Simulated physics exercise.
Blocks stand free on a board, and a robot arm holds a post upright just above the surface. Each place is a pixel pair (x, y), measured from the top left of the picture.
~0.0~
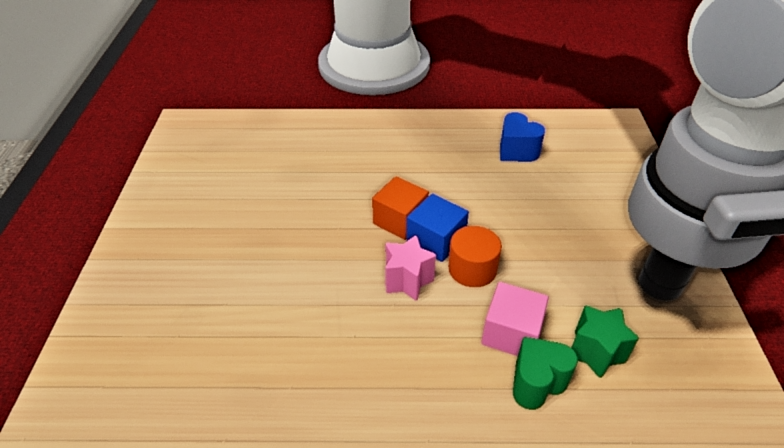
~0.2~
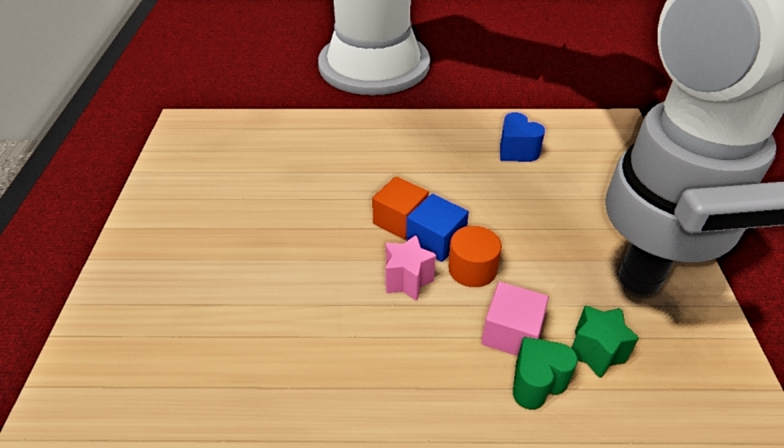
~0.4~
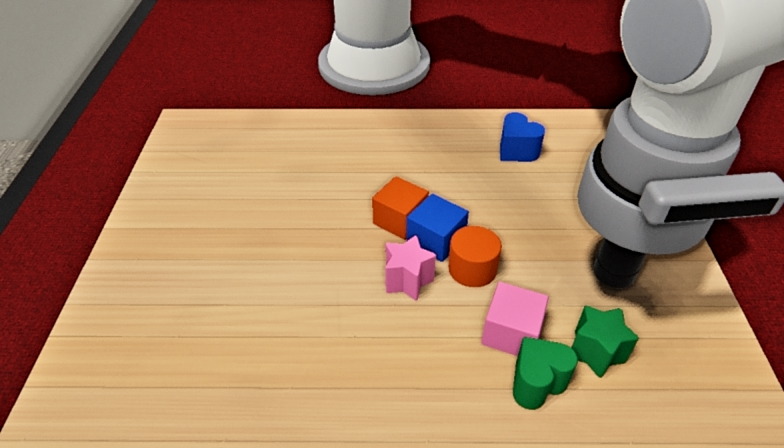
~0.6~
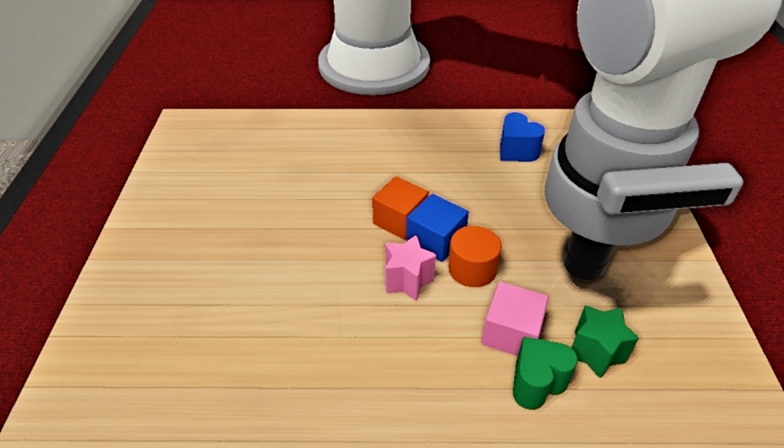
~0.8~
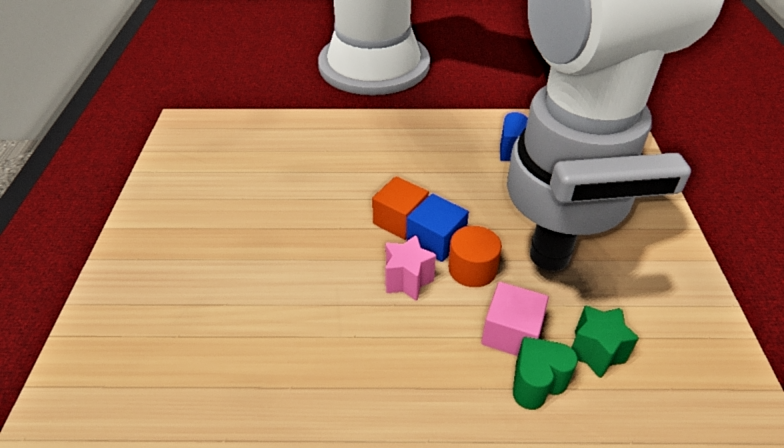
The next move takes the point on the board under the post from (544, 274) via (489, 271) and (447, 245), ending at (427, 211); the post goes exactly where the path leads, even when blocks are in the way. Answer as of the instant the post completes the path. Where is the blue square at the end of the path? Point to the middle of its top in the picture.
Around (397, 209).
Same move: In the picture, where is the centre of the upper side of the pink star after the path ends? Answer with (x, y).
It ends at (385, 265).
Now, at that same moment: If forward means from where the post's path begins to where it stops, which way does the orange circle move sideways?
Taking start-to-end as forward, the block's sideways shift goes to the left.
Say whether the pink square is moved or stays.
The block in question stays where it was by the end.
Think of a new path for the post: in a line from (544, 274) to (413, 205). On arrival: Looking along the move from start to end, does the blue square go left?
Final answer: Yes.
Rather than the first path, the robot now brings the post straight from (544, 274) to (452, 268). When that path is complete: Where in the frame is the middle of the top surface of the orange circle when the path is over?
Around pixel (410, 247).
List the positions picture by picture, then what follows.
In the first frame, post's lower end (659, 286); orange square (401, 194); pink star (408, 254); blue square (438, 213); orange circle (476, 242); pink square (518, 307).
In the second frame, post (639, 281); blocks still.
In the third frame, post (613, 274); blocks still.
In the fourth frame, post (583, 266); blocks still.
In the fifth frame, post (549, 257); orange square (401, 194); pink star (408, 254); blue square (438, 213); orange circle (476, 242); pink square (518, 307).
On the path given first. One third of the way, post (490, 254); orange square (393, 188), turned 25° clockwise; pink star (405, 256); blue square (419, 213), turned 20° clockwise; orange circle (446, 243).
Two thirds of the way, post (448, 228); orange square (385, 180), turned 40° clockwise; pink star (385, 265); blue square (398, 209), turned 40° clockwise; orange circle (416, 241).
At the end, post (428, 194); orange square (385, 180), turned 40° clockwise; pink star (385, 265); blue square (397, 209), turned 35° clockwise; orange circle (416, 241); pink square still.
